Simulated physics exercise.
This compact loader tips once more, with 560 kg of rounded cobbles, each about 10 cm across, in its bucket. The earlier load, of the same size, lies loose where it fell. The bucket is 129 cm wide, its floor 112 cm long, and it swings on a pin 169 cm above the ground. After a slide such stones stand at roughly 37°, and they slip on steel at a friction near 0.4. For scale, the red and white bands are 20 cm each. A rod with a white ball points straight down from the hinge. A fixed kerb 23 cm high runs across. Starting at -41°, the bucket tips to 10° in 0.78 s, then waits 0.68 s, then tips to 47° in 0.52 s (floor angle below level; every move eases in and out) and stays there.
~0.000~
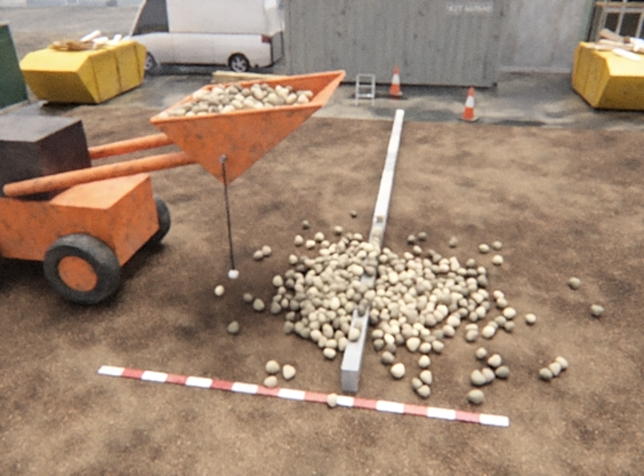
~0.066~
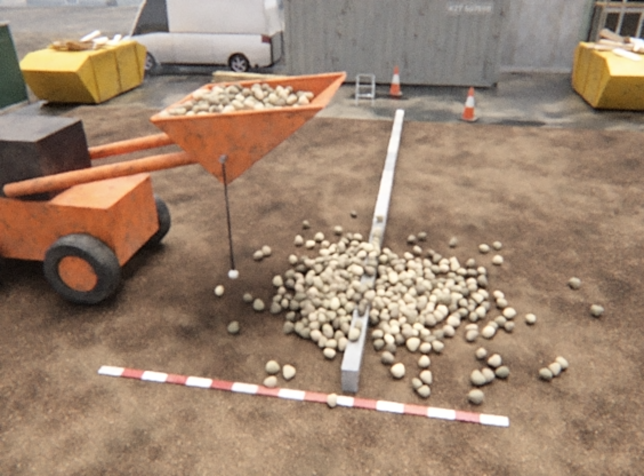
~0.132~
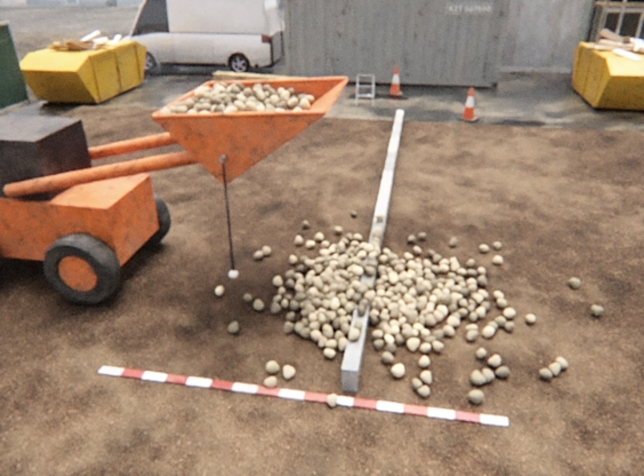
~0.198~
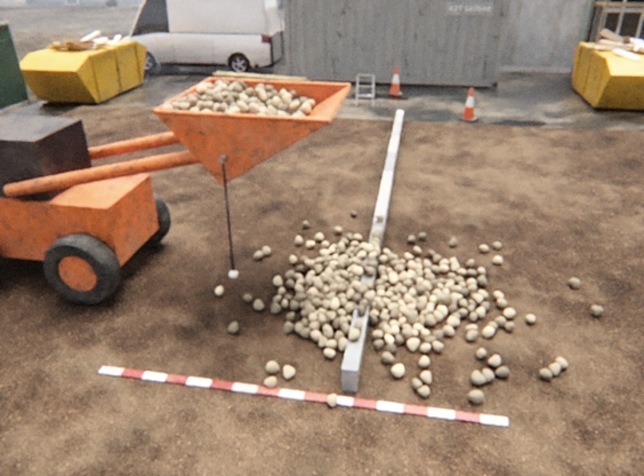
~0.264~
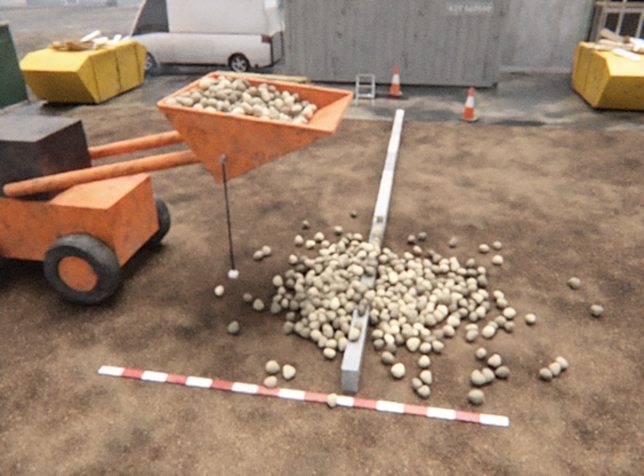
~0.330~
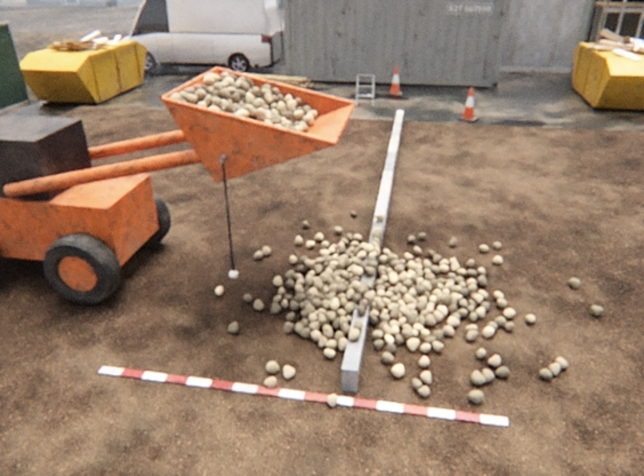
An orange loader's raised bucket, full of rounded stones, slowly tilted its front edge downward, and the stones inside shifted a little, while the loose pile lying across the kerb stayed still.
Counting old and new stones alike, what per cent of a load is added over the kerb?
Roughly 30 per cent of a load more.
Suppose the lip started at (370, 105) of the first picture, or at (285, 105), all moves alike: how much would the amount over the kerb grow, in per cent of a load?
Near 85 per cent from the first place, 5 from the second.
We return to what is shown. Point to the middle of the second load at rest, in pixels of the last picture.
Around (345, 281).
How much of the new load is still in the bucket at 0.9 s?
Roughly 100 per cent is still inside.
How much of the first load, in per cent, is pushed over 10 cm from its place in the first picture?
About 15 per cent.
After 0.6 s the floor is at 2°; in per cent of one load, 100 in the bucket, 54 on this side of the kerb, 45 over the kerb; the foremost stones are at (564, 322).
After 0.9 s the floor is at 10°; in per cent of one load, 100 in the bucket, 54 on this side of the kerb, 45 over the kerb; the foremost stones are at (564, 322).
After 2.4 s the floor is at 47°; in per cent of one load, 6 in the bucket, 133 on this side of the kerb, 61 over the kerb; the foremost stones are at (569, 328).
After 5.3 s the floor is at 47°; in per cent of one load, 0 in the bucket, 124 on this side of the kerb, 75 over the kerb; the foremost stones are at (576, 333). Net gain over the kerb, 30.
